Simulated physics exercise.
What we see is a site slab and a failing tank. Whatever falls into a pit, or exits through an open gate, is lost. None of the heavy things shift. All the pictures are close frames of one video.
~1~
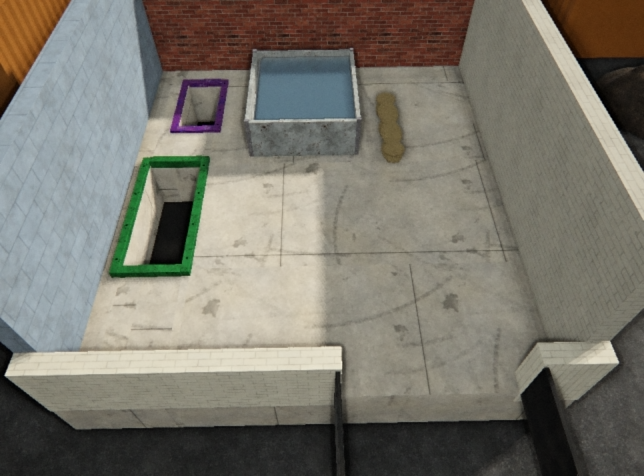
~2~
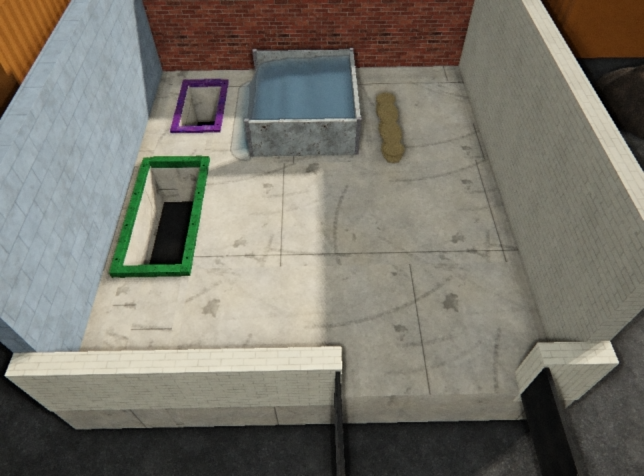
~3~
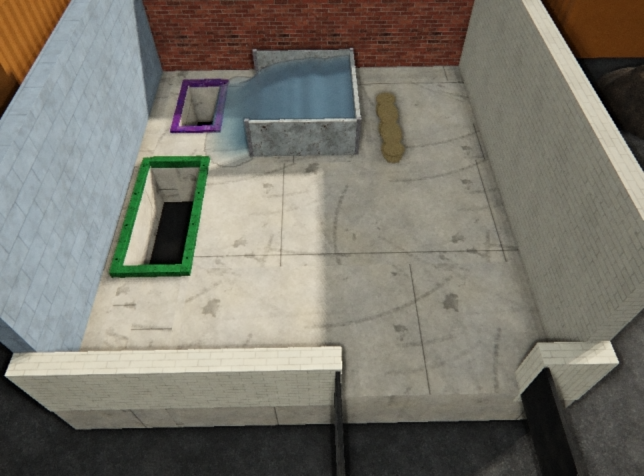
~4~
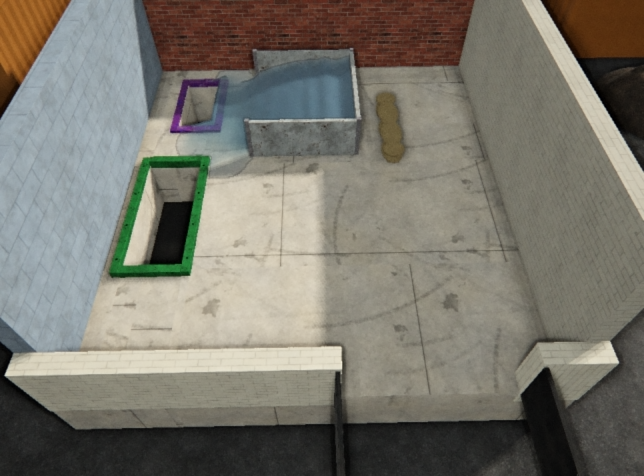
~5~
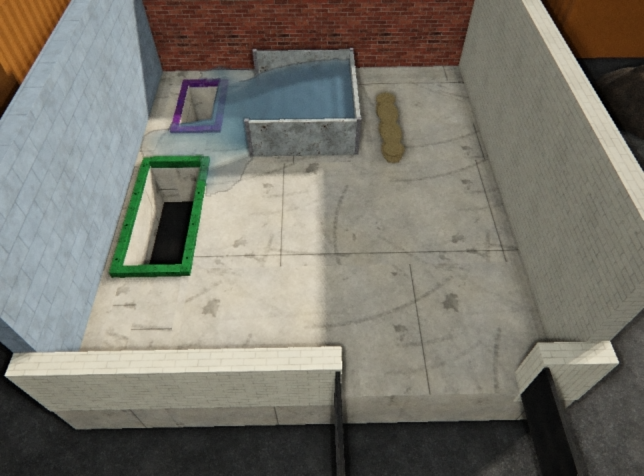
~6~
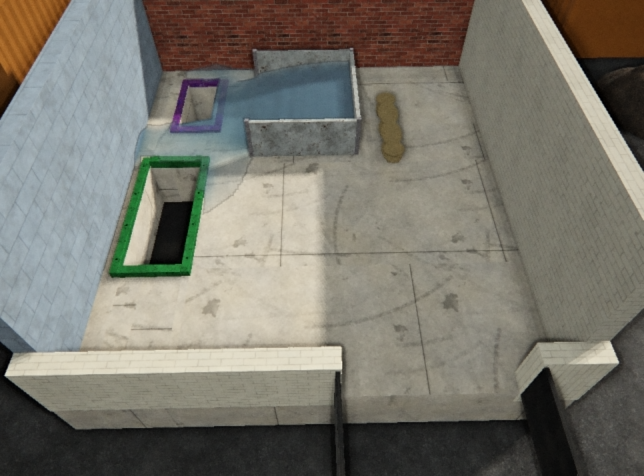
Water pours from the left side of a gray tank and spreads around a purple-edged opening.
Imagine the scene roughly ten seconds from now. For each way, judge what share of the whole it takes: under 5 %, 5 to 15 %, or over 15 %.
One by one: Gate: The bottom band. Purple pit: The top band. Green pit: The middle band.
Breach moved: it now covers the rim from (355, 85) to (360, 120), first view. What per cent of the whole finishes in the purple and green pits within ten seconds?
Purple about 0 %, green about 0 %.
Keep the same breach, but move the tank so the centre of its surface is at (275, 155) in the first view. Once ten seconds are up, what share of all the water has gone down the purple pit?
Share for the purple pit - 10 in a hundred.
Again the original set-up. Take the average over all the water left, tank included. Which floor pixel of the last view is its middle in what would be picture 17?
I'd say near (236, 128).
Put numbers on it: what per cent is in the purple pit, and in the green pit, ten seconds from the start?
Close to 56 per cent, and close to 8 per cent.
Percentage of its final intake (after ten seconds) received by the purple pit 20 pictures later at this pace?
Working it through, I arrive at 80 %.
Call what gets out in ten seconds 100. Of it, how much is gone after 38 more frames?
Close to 95 out of every hundred.
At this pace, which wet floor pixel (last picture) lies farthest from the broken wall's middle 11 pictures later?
Front's tip: Near (72, 381).
A moment on, water covers 20 % of the floor; the gate 0 %, the purple pit 21 %, the green pit 1 %.
Next, water covers 25 % of the floor; the gate 0 %, the purple pit 34 %, the green pit 5 %.
Then, water covers 25 % of the floor; the gate 0 %, the purple pit 45 %, the green pit 8 %.
Later, water covers 40 % of the floor; the gate 0 %, the purple pit 54 %, the green pit 9 %.
In the end, water covers 50 % of the floor; the gate 1 %, the purple pit 55 %, the green pit 9 %.
